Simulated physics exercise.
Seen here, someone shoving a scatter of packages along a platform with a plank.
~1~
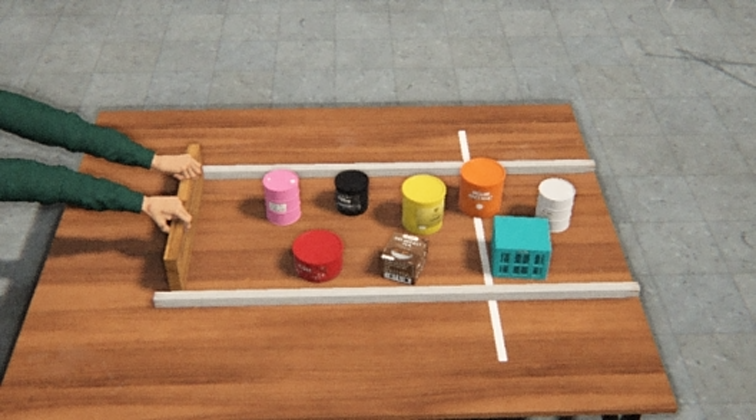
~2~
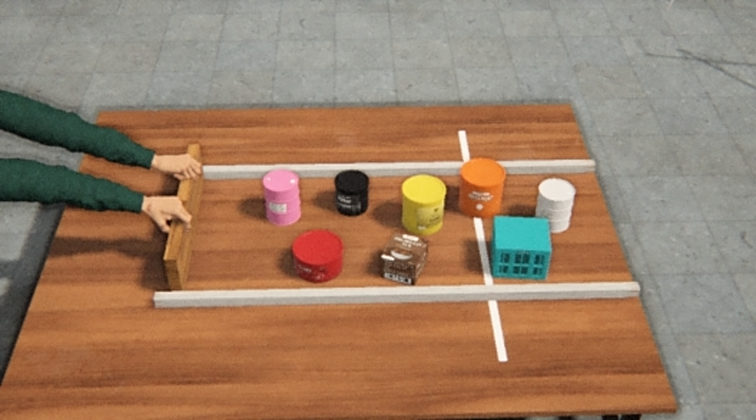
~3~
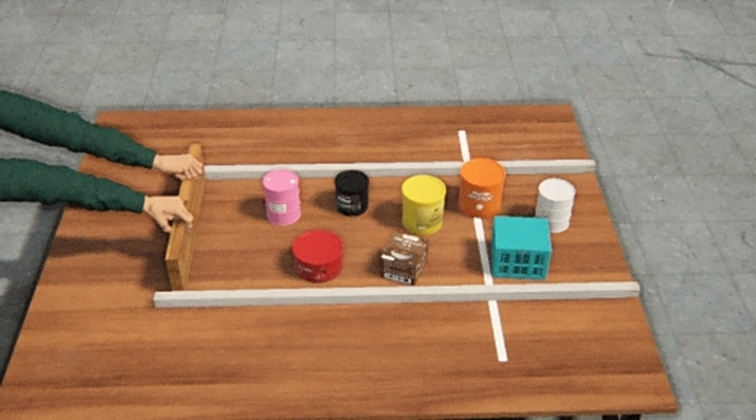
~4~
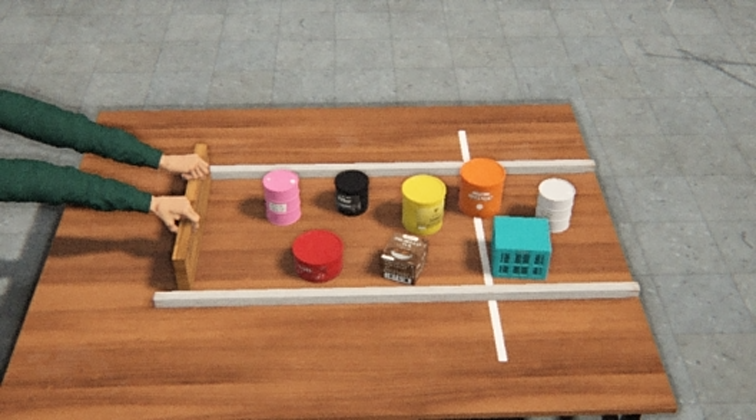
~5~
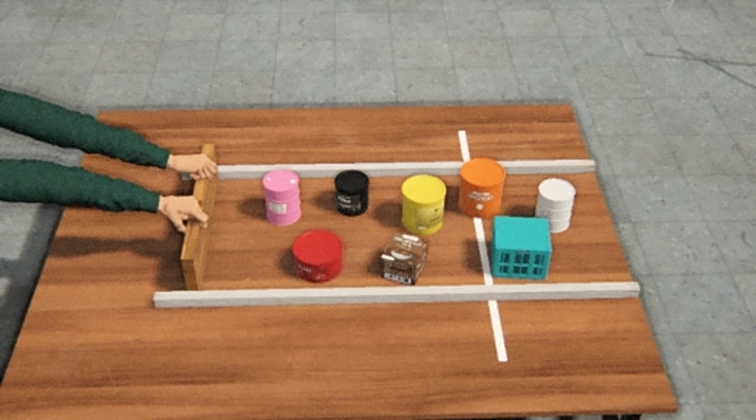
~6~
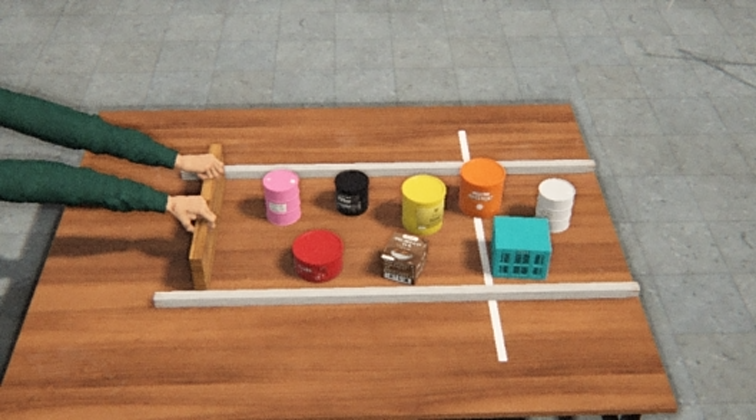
The clip opens on a wooden table where two green-sleeved hands hold a plank upright at the left, facing colourful canisters, pails, a brown box and a turquoise crate between two pale rails. The hands then slide the plank slightly rightward, while the packages, some beyond a white tape line, stay still.
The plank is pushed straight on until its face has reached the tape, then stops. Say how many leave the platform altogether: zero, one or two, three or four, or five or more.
The number that fall off is zero.
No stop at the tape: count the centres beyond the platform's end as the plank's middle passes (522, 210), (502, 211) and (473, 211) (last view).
Place by place, 1, 0 and 0.
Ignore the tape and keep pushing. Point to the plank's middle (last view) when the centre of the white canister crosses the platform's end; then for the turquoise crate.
Near (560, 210) and (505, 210).
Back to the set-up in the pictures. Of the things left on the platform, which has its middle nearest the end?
It is the turquoise crate.
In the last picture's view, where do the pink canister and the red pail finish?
The pink canister at (493, 193), the red pail at (511, 255).
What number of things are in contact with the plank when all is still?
4 of them.
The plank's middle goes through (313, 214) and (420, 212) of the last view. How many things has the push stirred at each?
By then 3, and 6.
Soon after, none off yet; white canister at rest near (554, 206); turquoise crate at rest near (520, 248); orange pail at rest near (481, 189).
At rest, the number that fall off is zero.
